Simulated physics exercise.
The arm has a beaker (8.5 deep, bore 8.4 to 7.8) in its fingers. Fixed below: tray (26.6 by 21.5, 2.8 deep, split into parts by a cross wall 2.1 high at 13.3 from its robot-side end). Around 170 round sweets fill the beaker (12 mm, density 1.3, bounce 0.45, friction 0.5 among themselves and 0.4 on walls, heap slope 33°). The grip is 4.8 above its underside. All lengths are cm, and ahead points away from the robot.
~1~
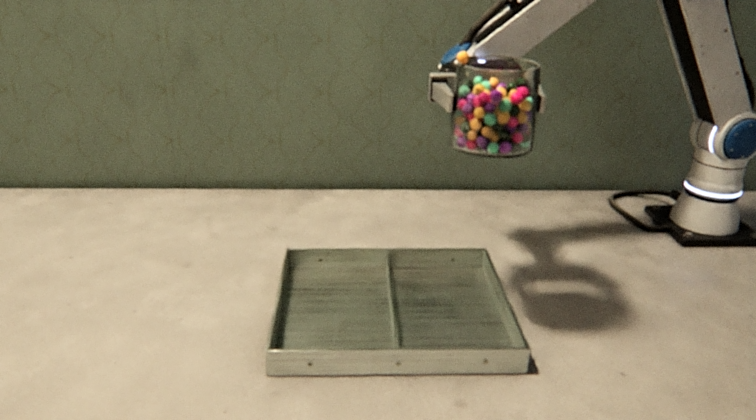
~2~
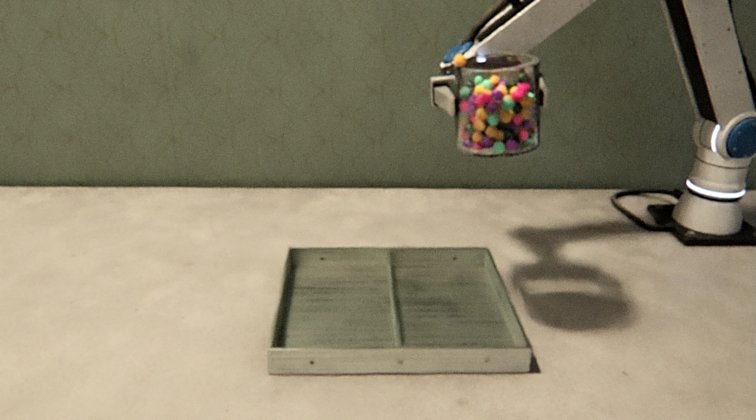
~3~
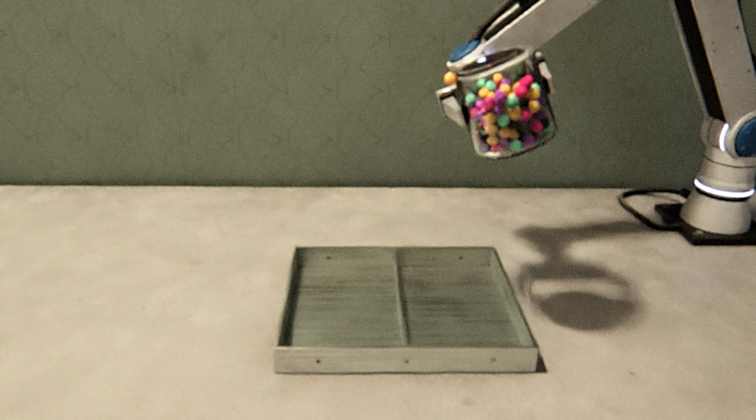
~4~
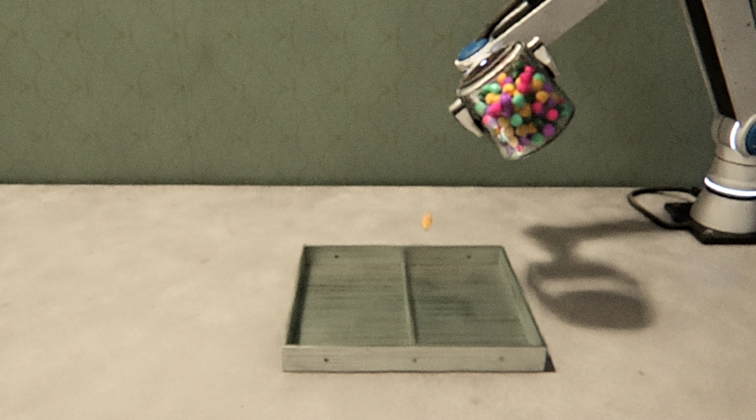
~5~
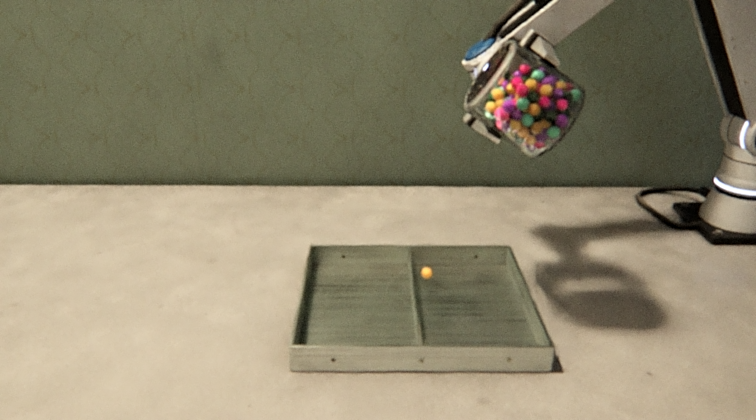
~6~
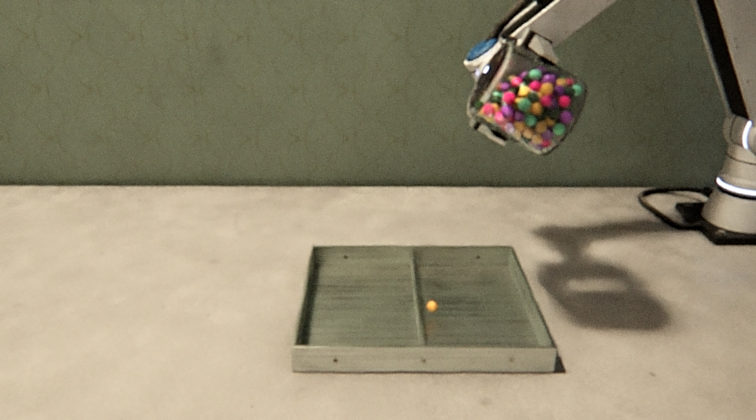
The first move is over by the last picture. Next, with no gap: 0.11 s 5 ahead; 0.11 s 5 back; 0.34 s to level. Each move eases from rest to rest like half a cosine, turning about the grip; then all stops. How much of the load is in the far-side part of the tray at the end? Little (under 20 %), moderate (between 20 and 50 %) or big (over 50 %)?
Share in the far-side part of the tray: Little (under 20 %).
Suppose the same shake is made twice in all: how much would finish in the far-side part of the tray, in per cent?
It would be near 20 per cent.
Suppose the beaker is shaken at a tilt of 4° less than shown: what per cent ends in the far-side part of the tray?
Some 10 per cent.
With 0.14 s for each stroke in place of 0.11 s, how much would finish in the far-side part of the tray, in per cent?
It would be near 5 per cent.
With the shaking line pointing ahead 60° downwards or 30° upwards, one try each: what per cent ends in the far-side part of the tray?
About 0 and 30 per cent.
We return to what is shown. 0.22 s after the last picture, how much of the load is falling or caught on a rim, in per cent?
About 13 per cent.
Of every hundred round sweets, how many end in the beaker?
About 80 per cent.
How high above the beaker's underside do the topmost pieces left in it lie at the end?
Some 6.0 cm.
Then, 0.22 s after the last picture, tilted 63° forward, highest piece 29 above the table; 149 in the beaker, 1 in the robot-side part, 23 in flight or on a rim.
Then, 0.45 s after the last picture, tilted 15° forward, highest piece 29 above the table; 135 in the beaker, 18 in the far-side part, 17 in the robot-side part, 3 in flight or on a rim.
Then, 0.76 s after the last picture, level, highest piece 28 above the table; 135 in the beaker, 20 in the far-side part, 17 in the robot-side part, 1 on the table or floor.
Then, 1.81 s after the last picture, level, highest piece 27 above the table; 135 in the beaker, 20 in the far-side part, 17 in the robot-side part, 1 on the table or floor.
Final count, 135 in the beaker, 20 in the far-side part, 17 in the robot-side part, 1 on the table or floor. That is 12 % in the far-side part of the tray.
